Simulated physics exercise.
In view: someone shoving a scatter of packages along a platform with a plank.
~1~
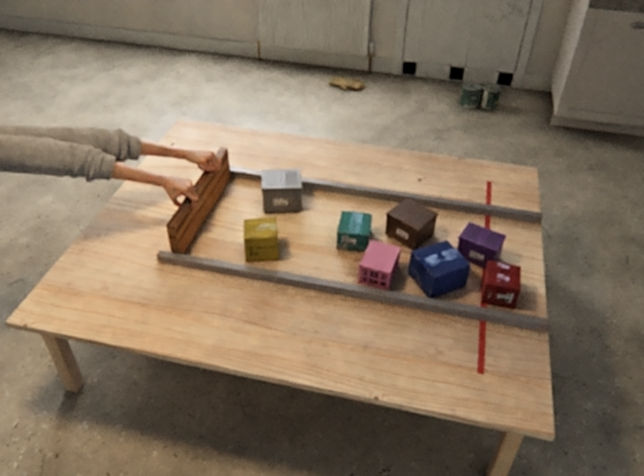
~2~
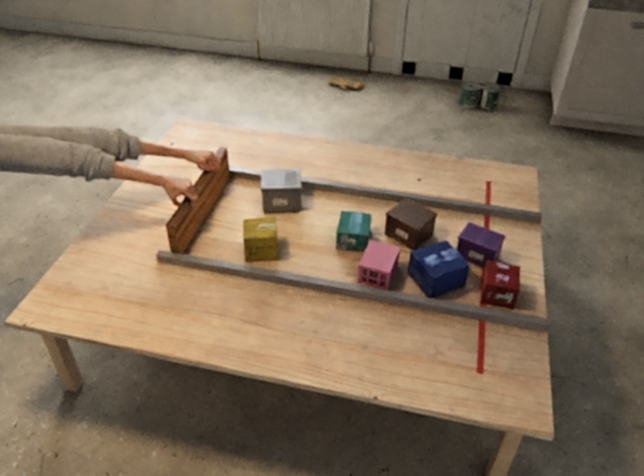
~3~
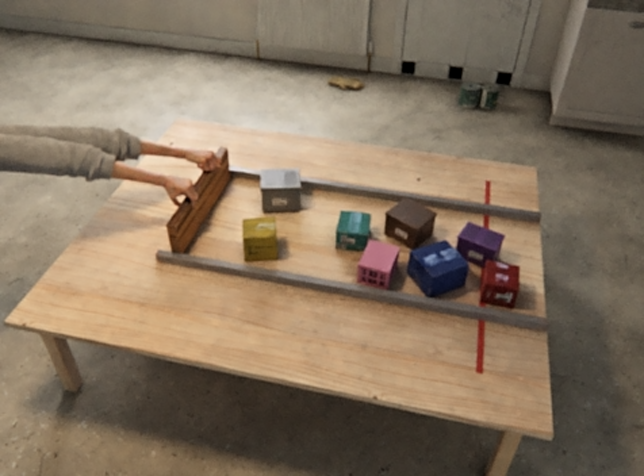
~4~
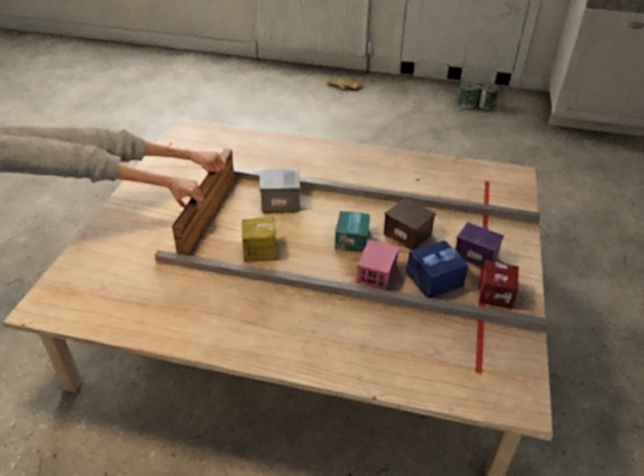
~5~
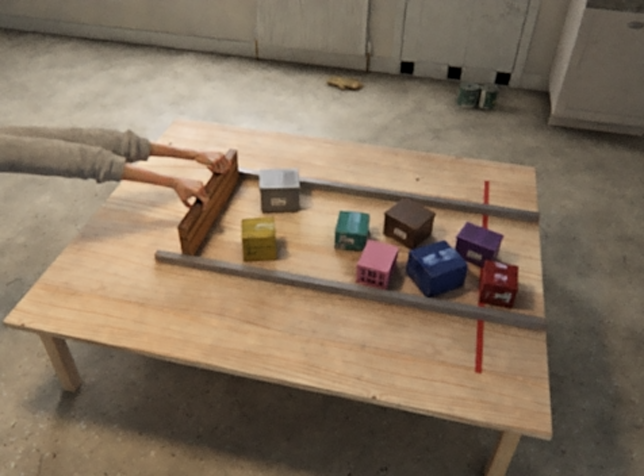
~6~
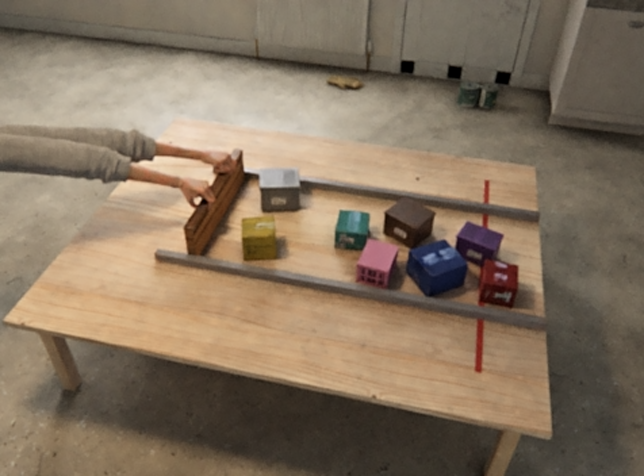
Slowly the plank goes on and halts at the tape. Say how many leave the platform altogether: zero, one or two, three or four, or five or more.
As it turns out, the number that fall off is three or four.
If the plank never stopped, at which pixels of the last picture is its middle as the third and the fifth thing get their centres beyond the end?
First at (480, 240), next at (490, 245).
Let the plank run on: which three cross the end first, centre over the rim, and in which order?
They are the red parcel, the blue parcel, the brown tote.
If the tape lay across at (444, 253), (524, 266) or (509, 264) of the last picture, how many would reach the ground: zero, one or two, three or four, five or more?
The falls would be one or two; at least five; five or more.
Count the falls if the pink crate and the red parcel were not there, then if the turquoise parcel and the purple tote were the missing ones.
2 in the first case, 3 in the second.
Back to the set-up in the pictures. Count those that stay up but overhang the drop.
That would be 2.
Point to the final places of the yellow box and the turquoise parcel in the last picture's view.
The yellow box stops around (503, 284); the turquoise parcel around (504, 263).
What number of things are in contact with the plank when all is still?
In contact: 3.
Soon after, none off yet; red parcel at rest near (499, 283); purple tote at rest near (478, 246); blue parcel at rest near (436, 268).
Then, none off yet; red parcel moving near (501, 284); purple tote at rest near (478, 246); blue parcel moved a little near (454, 272).
Further on, none off yet; red parcel tipped well over near (565, 303); purple tote moved about its own width near (505, 255); blue parcel moved well along near (522, 290).
At rest, the number that fall off is three or four; fallen, brown tote, blue parcel and red parcel.
